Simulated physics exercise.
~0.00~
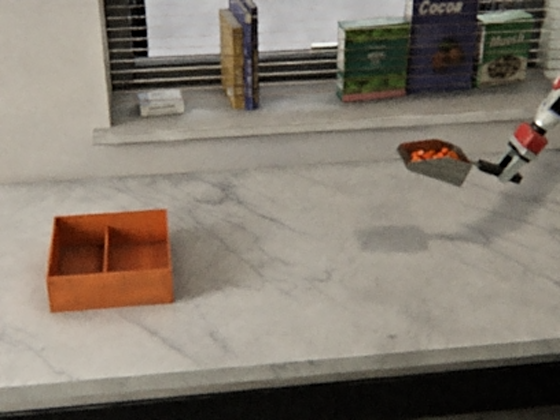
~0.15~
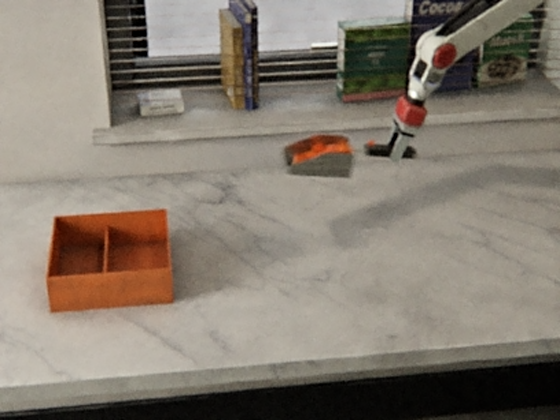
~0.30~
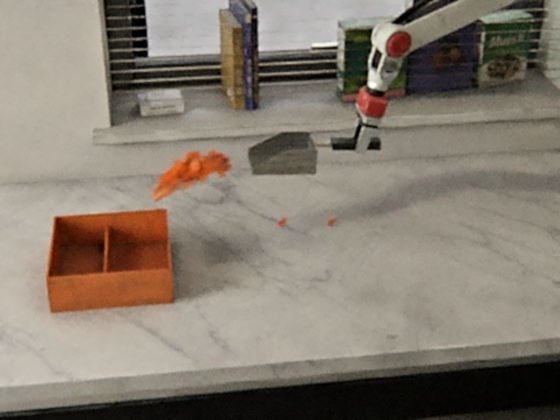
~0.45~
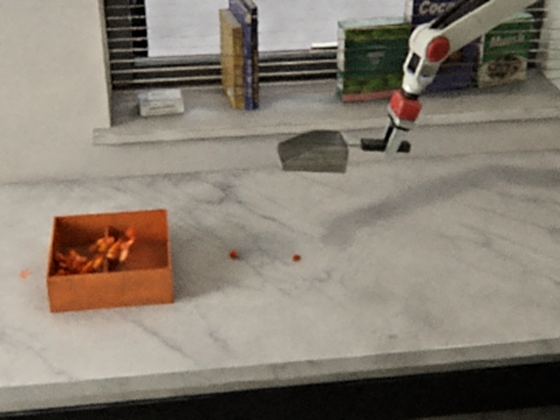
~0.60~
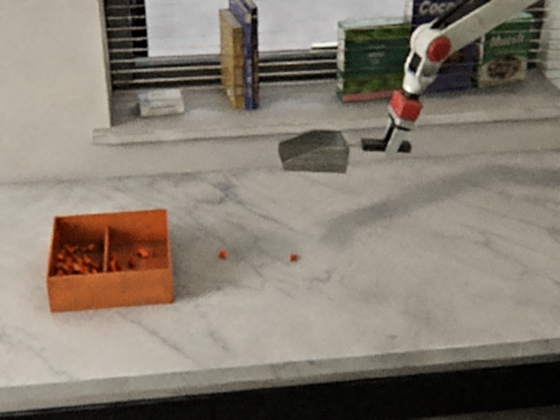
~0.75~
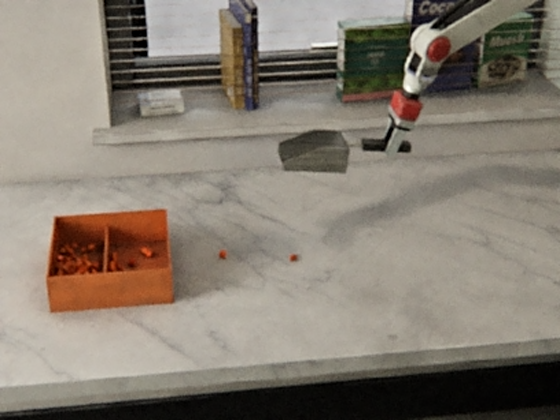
A robot arm flings orange bits left from a scoop, most landing in a box.
